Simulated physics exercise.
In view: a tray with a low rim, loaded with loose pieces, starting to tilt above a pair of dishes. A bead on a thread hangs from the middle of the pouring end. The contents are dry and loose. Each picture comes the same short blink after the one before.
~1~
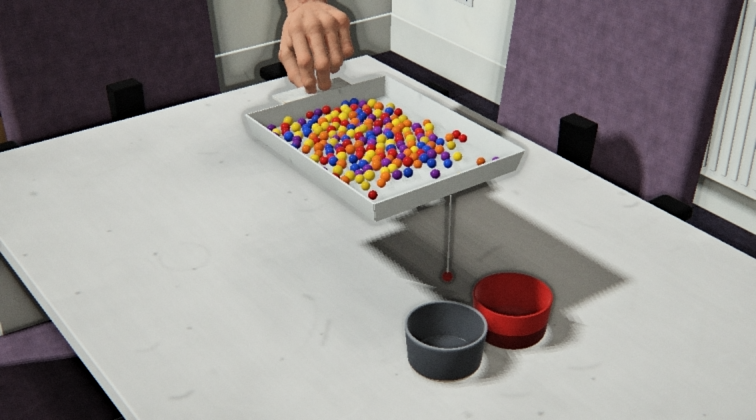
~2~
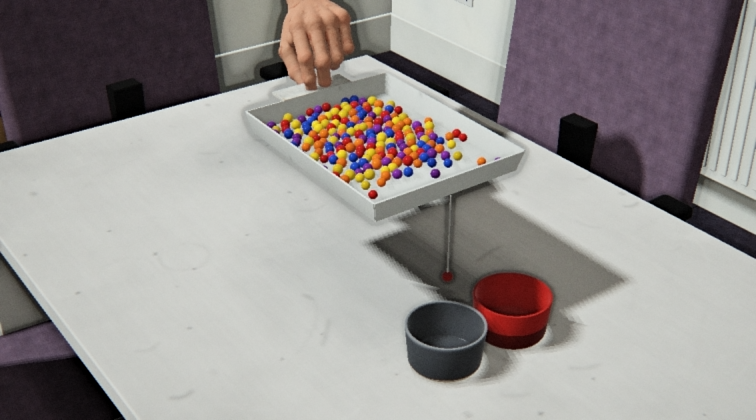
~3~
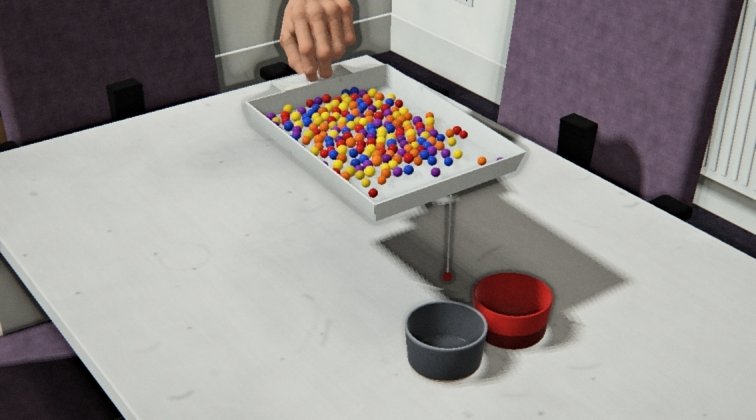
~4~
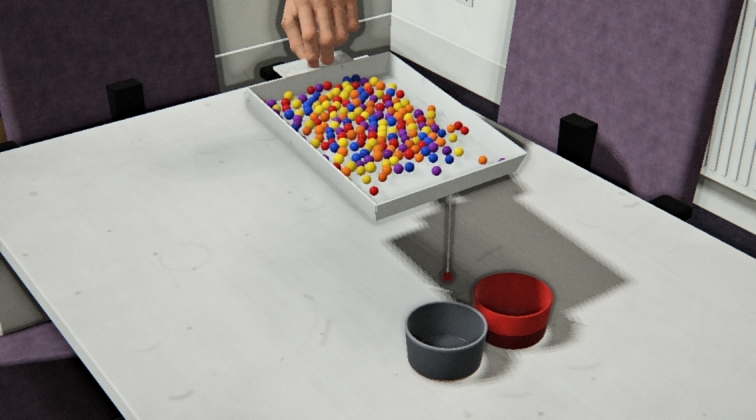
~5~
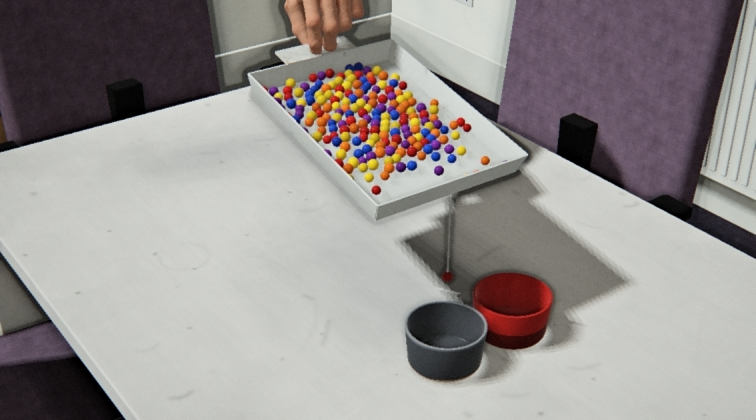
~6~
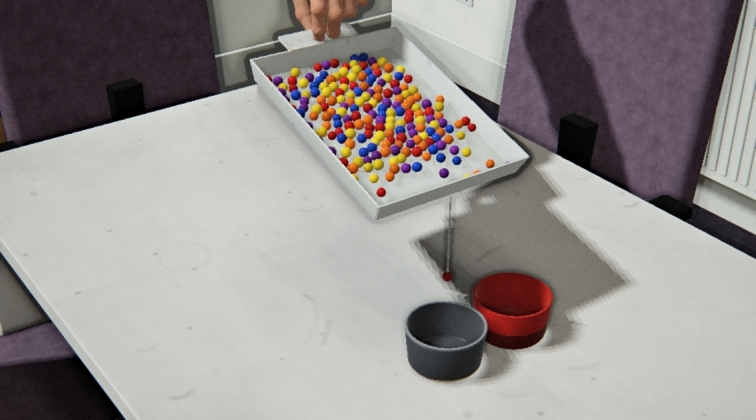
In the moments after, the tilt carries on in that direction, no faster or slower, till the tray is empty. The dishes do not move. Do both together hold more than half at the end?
In the dishes lies the larger part of it.
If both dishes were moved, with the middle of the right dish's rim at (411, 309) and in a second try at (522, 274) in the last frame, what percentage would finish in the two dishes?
In turn 0 and 40 in a hundred.
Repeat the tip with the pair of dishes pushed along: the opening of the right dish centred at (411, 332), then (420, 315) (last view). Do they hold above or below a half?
At the first place the smaller part, at the second not half.
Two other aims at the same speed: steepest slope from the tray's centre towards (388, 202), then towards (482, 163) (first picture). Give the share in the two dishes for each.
First some 10, then 20 per cent.
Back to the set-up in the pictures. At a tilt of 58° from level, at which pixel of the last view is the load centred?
Near (450, 168).
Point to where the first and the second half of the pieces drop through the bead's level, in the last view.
First near (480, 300), later near (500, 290).
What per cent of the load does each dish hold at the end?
For the left dish some 30 %, for the right dish some 40 %.
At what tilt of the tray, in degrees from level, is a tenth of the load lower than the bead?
At some 75 degrees.
Soon, tray tipped steeply; nearly all on the tray; a stray few in the right dish; a stray few outside both; a small part in the air.
A while on, tray tipped right over; about a quarter on the tray; about a quarter in the left dish; about a quarter in the right dish; a small part outside both; about a quarter in the air.
Towards the end, tray tipped past a quarter turn; about a third in the left dish; about a third in the right dish; about a quarter outside both.
Finally, tray tipped past a quarter turn; about a third in the left dish; about a third in the right dish; about a quarter outside both.
